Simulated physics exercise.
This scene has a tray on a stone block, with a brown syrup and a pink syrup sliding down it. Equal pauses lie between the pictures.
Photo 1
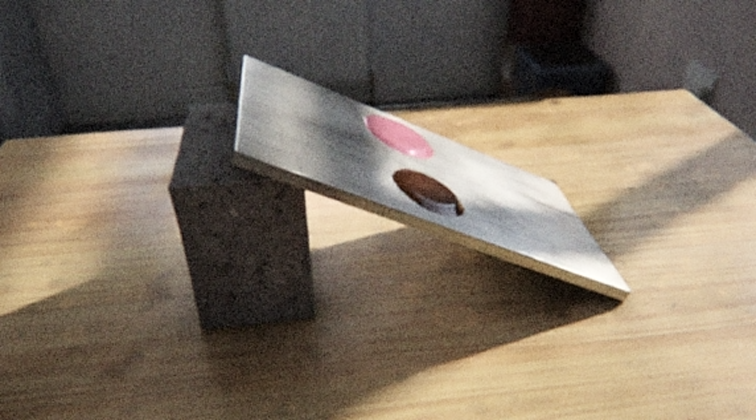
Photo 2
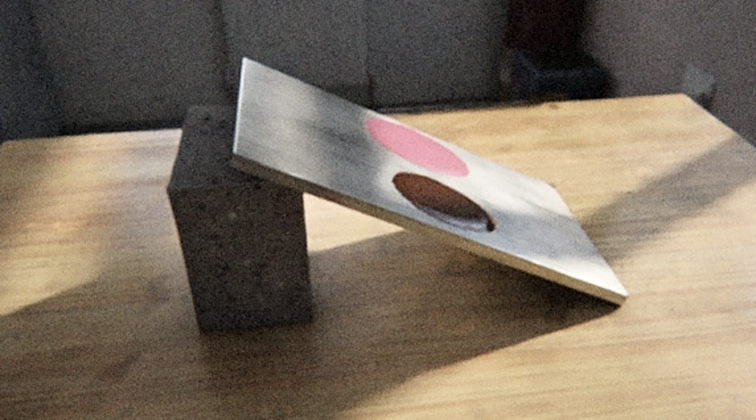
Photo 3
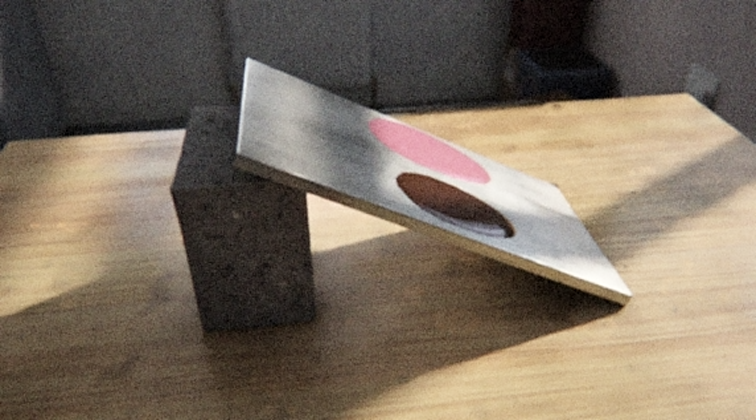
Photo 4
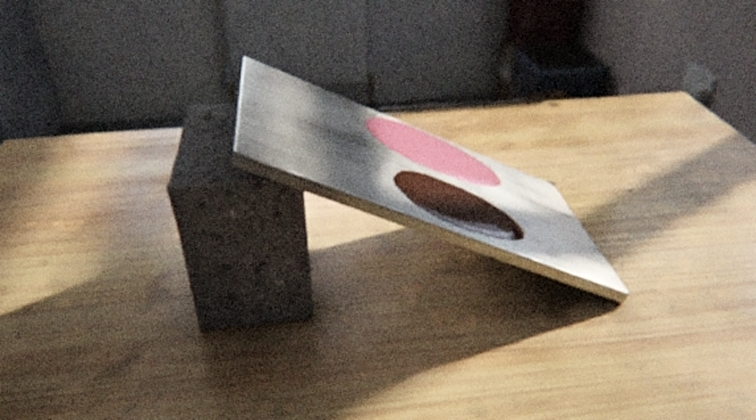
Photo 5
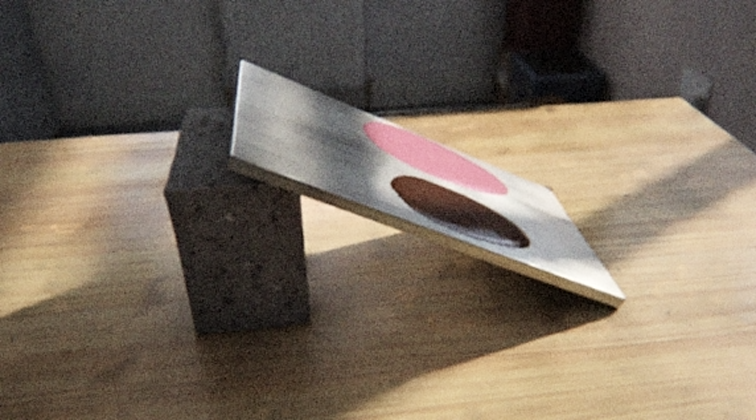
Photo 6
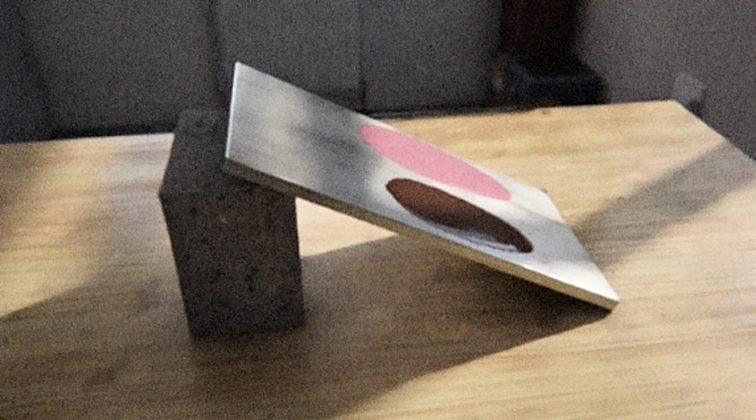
To begin with, a brown syrup and a pink syrup sit as short patches on a tilted tray propped against a dark stone block. Both slide down the slope toward the right, quickly stretching into long ovals. Then they creep on more and more slowly, side by side, lengthening only slightly.
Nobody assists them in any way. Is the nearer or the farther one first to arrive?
First to finish will be the one away from the viewer, I think.
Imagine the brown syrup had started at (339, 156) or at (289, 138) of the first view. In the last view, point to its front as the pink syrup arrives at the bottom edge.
(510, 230) and (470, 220).
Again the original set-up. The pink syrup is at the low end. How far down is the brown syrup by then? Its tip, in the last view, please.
I'd put the front somewhere near (573, 258).
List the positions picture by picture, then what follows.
Tip of the brown syrup half way down; tip of the pink syrup (425, 145) half way down, in the first frame.
Tip of the brown syrup (486, 216) three quarters of the way down; tip of the pink syrup three quarters of the way down, in the second frame.
Tip of the brown syrup three quarters of the way down; tip of the pink syrup (481, 170) three quarters of the way down, in the third frame.
Tip of the brown syrup (514, 224) three quarters of the way down; tip of the pink syrup three quarters of the way down, in the fourth frame.
Tip of the brown syrup three quarters of the way down; tip of the pink syrup (498, 183) three quarters of the way down, in the fifth frame.
Tip of the brown syrup (524, 239) three quarters of the way down; tip of the pink syrup three quarters of the way down, in the sixth frame.
Soon after, the brown syrup is three quarters of the way down; the pink syrup is close to the edge.
Later, the brown syrup is close to the edge; the pink syrup is close to the edge.
In the end, the brown syrup is close to the edge; the pink syrup is at the low edge.
